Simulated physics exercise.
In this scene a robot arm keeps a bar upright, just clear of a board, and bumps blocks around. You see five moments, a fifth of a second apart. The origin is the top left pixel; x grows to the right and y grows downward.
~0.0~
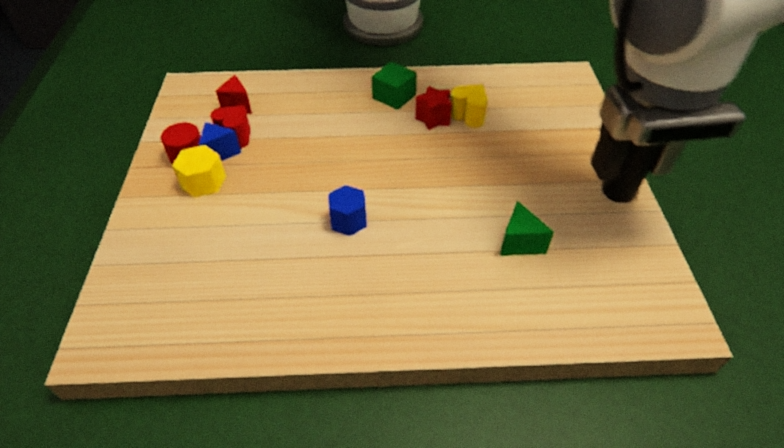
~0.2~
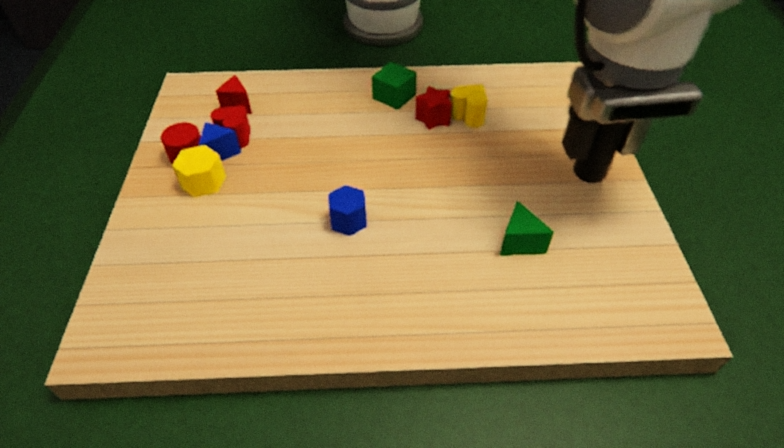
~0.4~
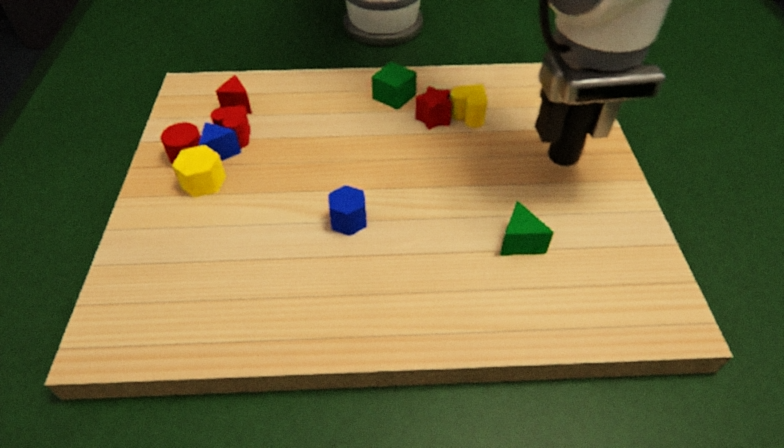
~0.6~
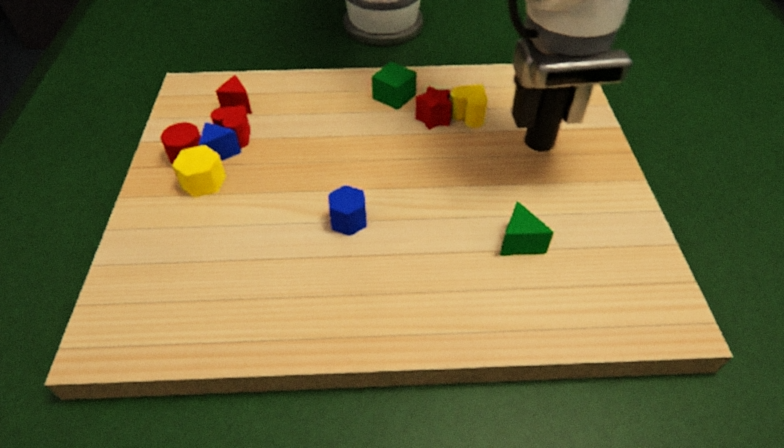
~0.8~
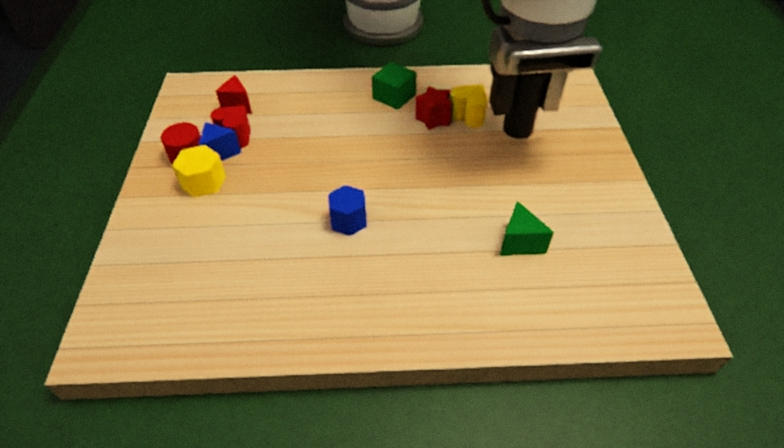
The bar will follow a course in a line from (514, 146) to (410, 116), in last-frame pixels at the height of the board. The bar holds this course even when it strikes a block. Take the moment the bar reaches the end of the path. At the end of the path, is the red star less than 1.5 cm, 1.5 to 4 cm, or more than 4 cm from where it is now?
If I had to pick, the red star travels beyond 4 cm here.
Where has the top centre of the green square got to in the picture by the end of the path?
I'd say the green square ends with its top centre at (376, 62).
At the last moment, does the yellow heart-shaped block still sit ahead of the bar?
No, that is not how it ends up.
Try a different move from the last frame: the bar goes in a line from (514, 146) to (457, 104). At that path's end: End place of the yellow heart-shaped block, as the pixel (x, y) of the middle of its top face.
It is going to be at (435, 69).
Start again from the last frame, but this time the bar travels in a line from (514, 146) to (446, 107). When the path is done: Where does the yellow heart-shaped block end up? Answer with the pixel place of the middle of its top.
The answer is (438, 67).
On the path given first. One third of the way, bar at (480, 120); nothing pushed yet.
Two thirds of the way, bar at (444, 110); red star at (419, 90); yellow heart-shaped block at (470, 90).
At the end, bar at (411, 100); green square at (376, 62), turned 15° clockwise; red star at (390, 79), turned 15° clockwise; yellow heart-shaped block at (470, 90).
